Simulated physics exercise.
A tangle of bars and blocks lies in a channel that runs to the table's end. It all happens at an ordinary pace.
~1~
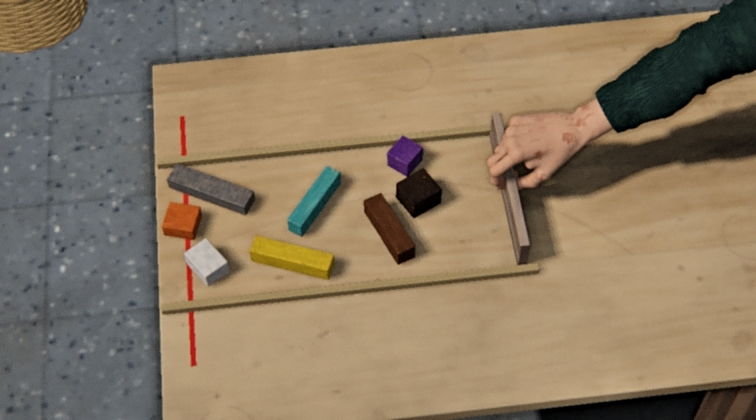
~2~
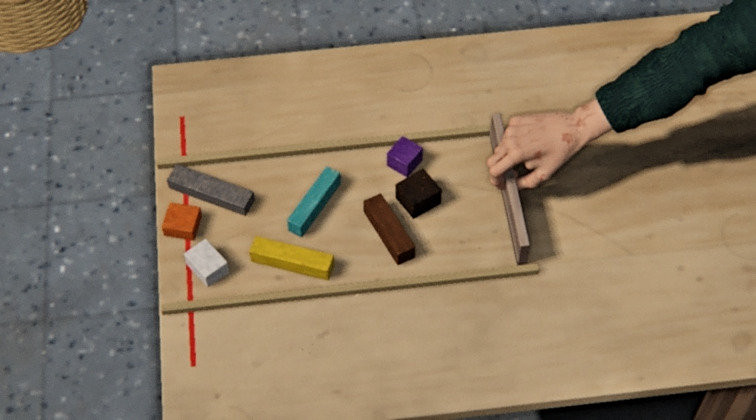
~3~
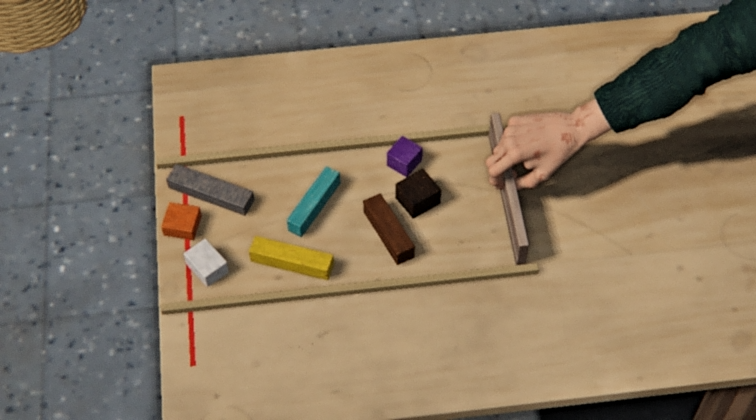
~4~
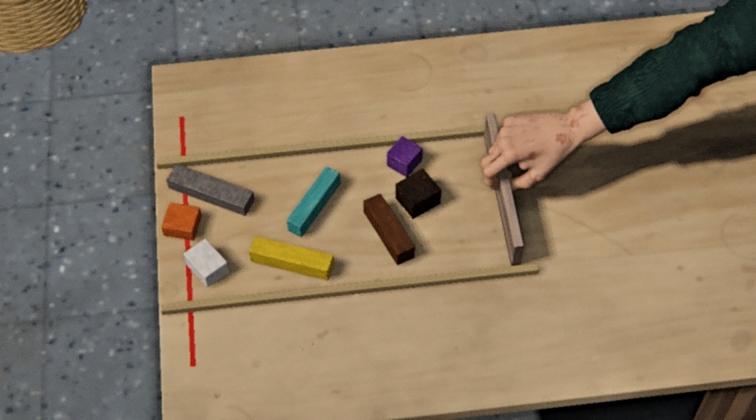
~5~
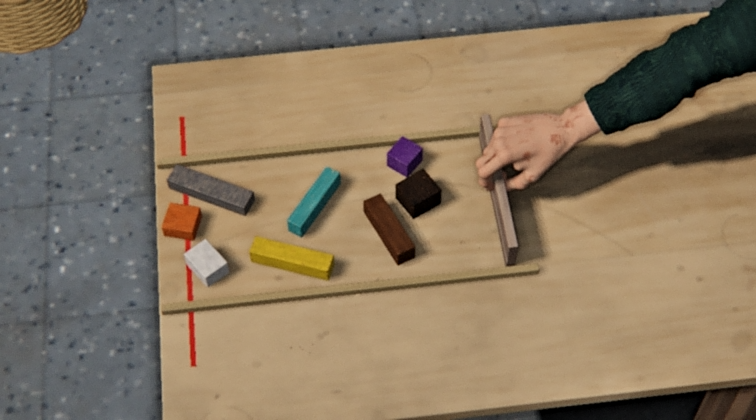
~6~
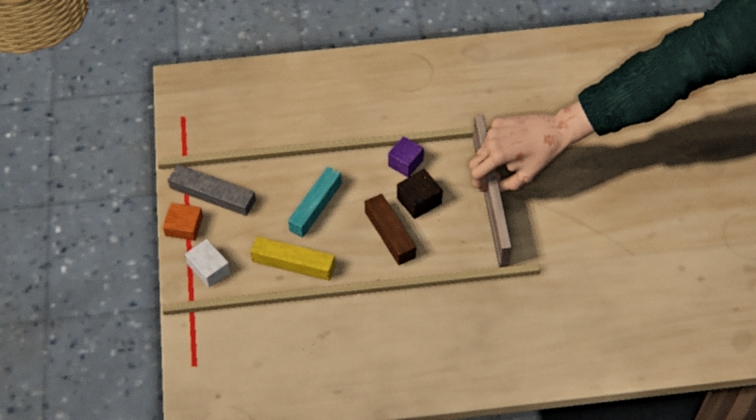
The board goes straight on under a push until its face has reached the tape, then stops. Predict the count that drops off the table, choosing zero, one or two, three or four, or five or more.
The board is going to sweep off at least five.
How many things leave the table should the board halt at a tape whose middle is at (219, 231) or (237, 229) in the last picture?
So that's 3 for the first and 2 for the second.
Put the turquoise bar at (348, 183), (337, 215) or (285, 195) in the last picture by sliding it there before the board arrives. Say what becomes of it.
At each spot in turn it topples down, topples down and topples down.
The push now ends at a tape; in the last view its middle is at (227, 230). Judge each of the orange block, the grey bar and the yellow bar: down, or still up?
The orange block falls, the grey bar falls, the yellow bar does not fall.
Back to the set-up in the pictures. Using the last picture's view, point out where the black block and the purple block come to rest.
The black block at (169, 212), the purple block at (168, 176).
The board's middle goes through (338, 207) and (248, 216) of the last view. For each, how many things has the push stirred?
By then 5, and 8.
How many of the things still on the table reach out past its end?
The number would be 3.
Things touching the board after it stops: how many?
It ends up touching 3.
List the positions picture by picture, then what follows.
In the first frame, orange block (182, 221); white block (207, 263); grey bar (211, 189); board (509, 188); tape (188, 233).
In the second frame, white block (207, 263); black block (418, 194).
In the third frame, grey bar (210, 190); board (508, 188).
In the fourth frame, orange block (182, 221); yellow bar (292, 258).
In the fifth frame, white block (207, 263); brown bar (389, 229).
In the sixth frame, orange block (183, 221); white block (208, 263); grey bar (212, 190); board (492, 190); tape (188, 234).
A little later, none off yet; orange block at rest near (183, 221); white block at rest near (208, 263); grey bar at rest near (212, 190).
Next, none off yet; orange block shifted about its own width near (153, 216); white block shifted about its own width near (168, 283); grey bar tilted a little near (144, 183).
When it is over, the number that fall off is five or more; down, turquoise bar, yellow bar, grey bar, white block and orange block.
